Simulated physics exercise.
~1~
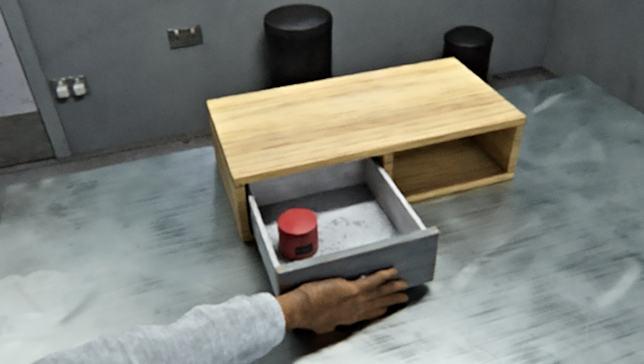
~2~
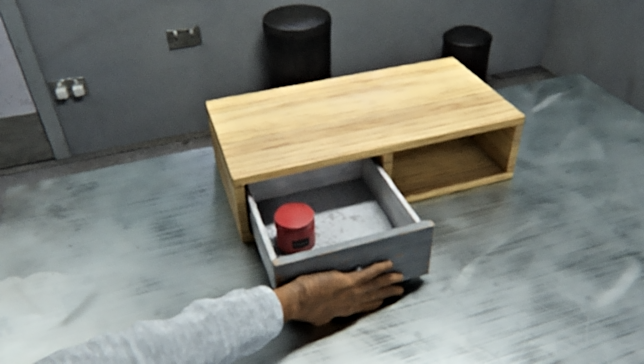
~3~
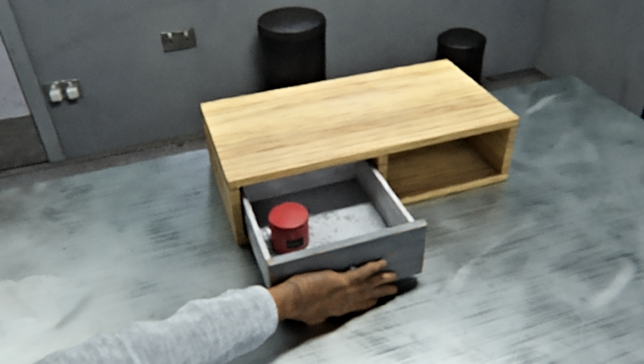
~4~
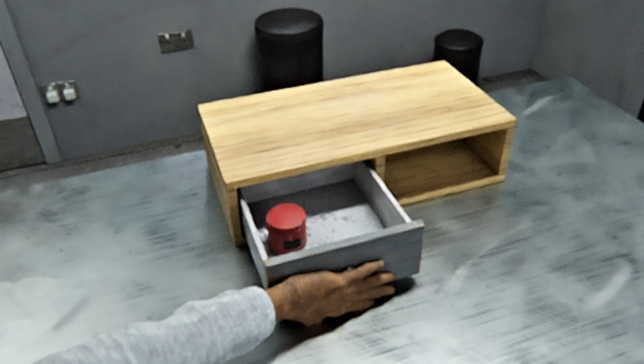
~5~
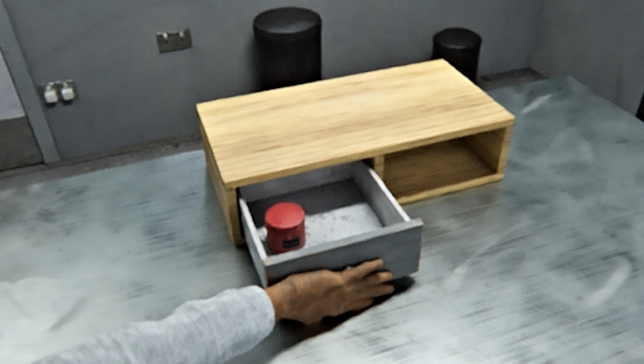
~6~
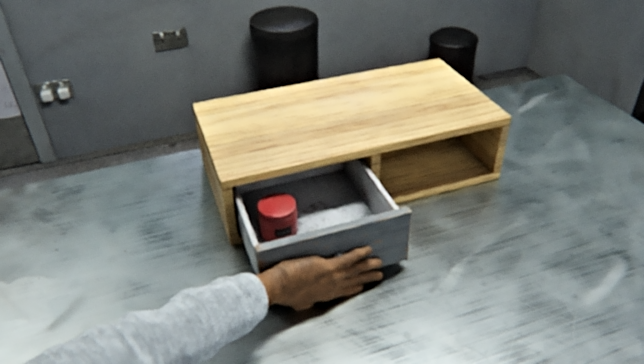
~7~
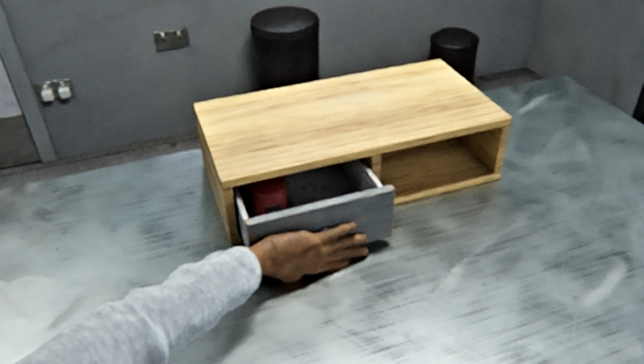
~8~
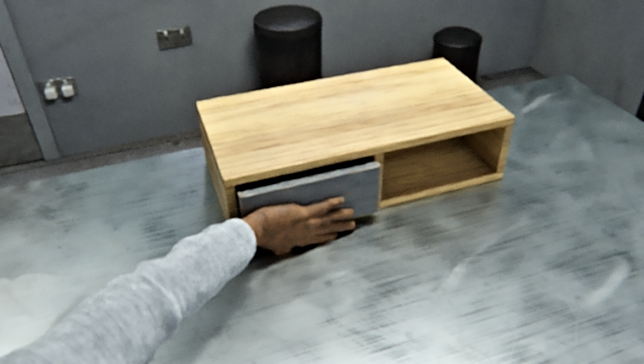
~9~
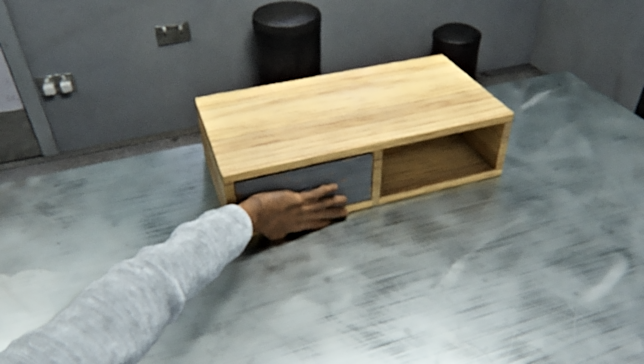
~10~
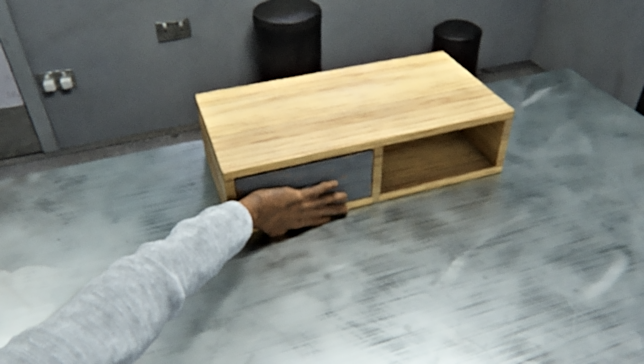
A hand pushing a grey drawer holding a red jar into a low wooden cabinet until it shuts flush.
